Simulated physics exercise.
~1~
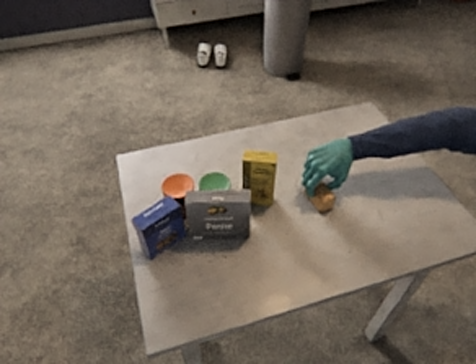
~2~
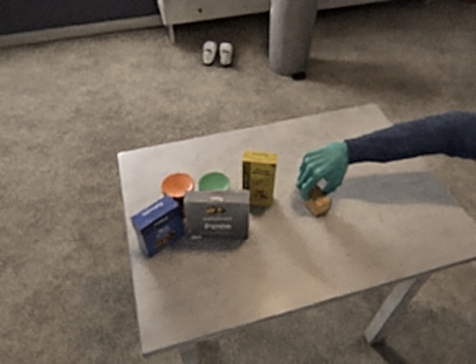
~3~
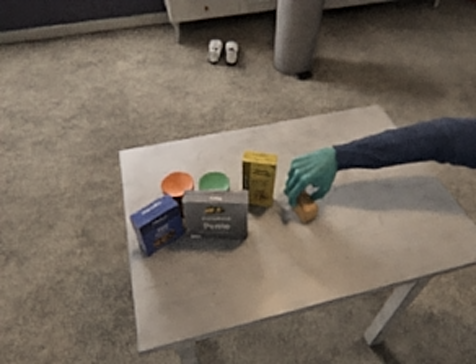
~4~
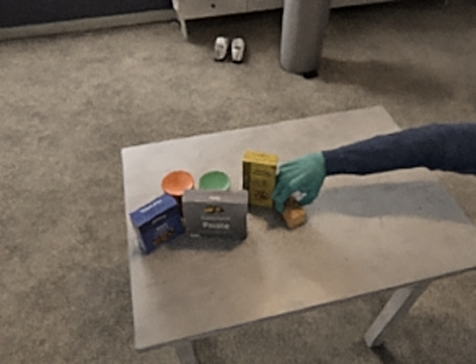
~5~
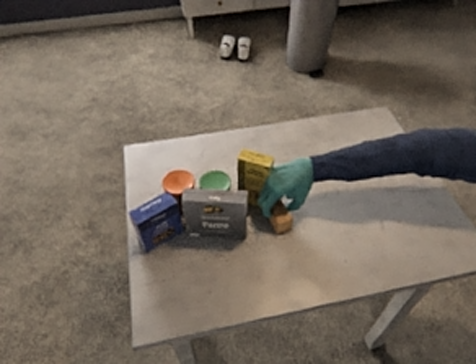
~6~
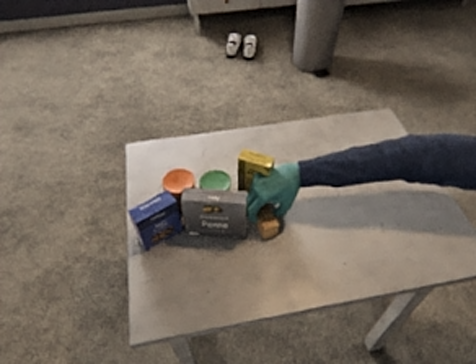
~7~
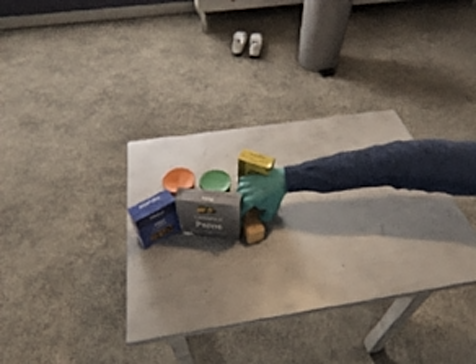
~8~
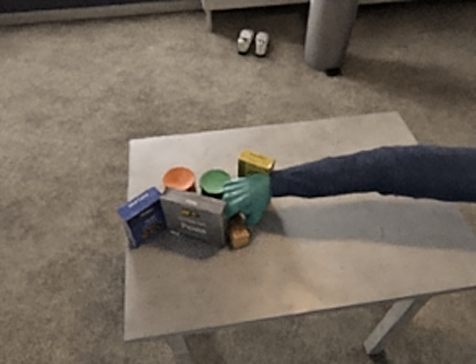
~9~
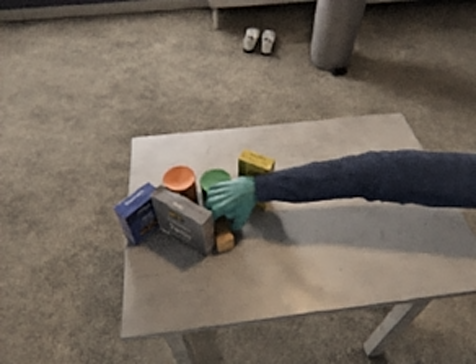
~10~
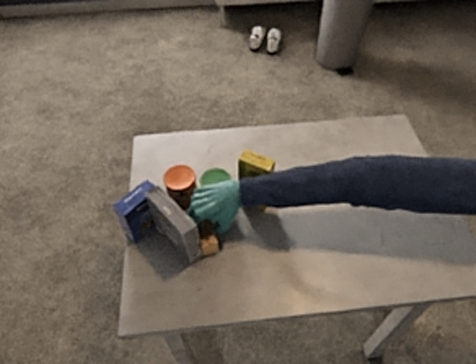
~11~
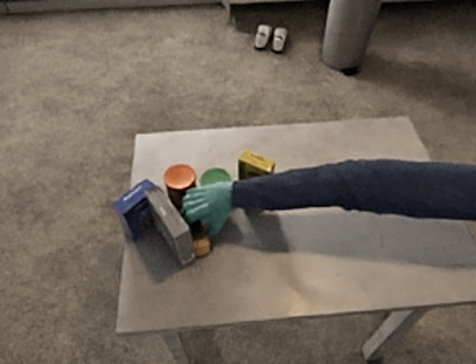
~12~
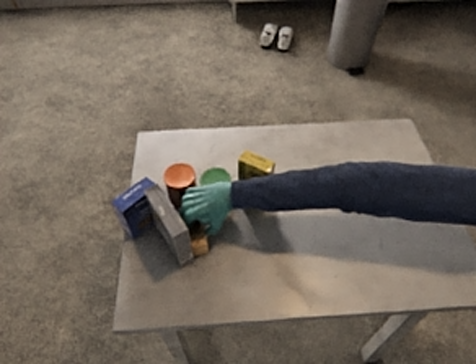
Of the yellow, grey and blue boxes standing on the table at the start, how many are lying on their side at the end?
None of them are lying on their side. The yellow, grey and blue boxes are all still upright when the hand stops, though the grey one has been pushed out of its spot.
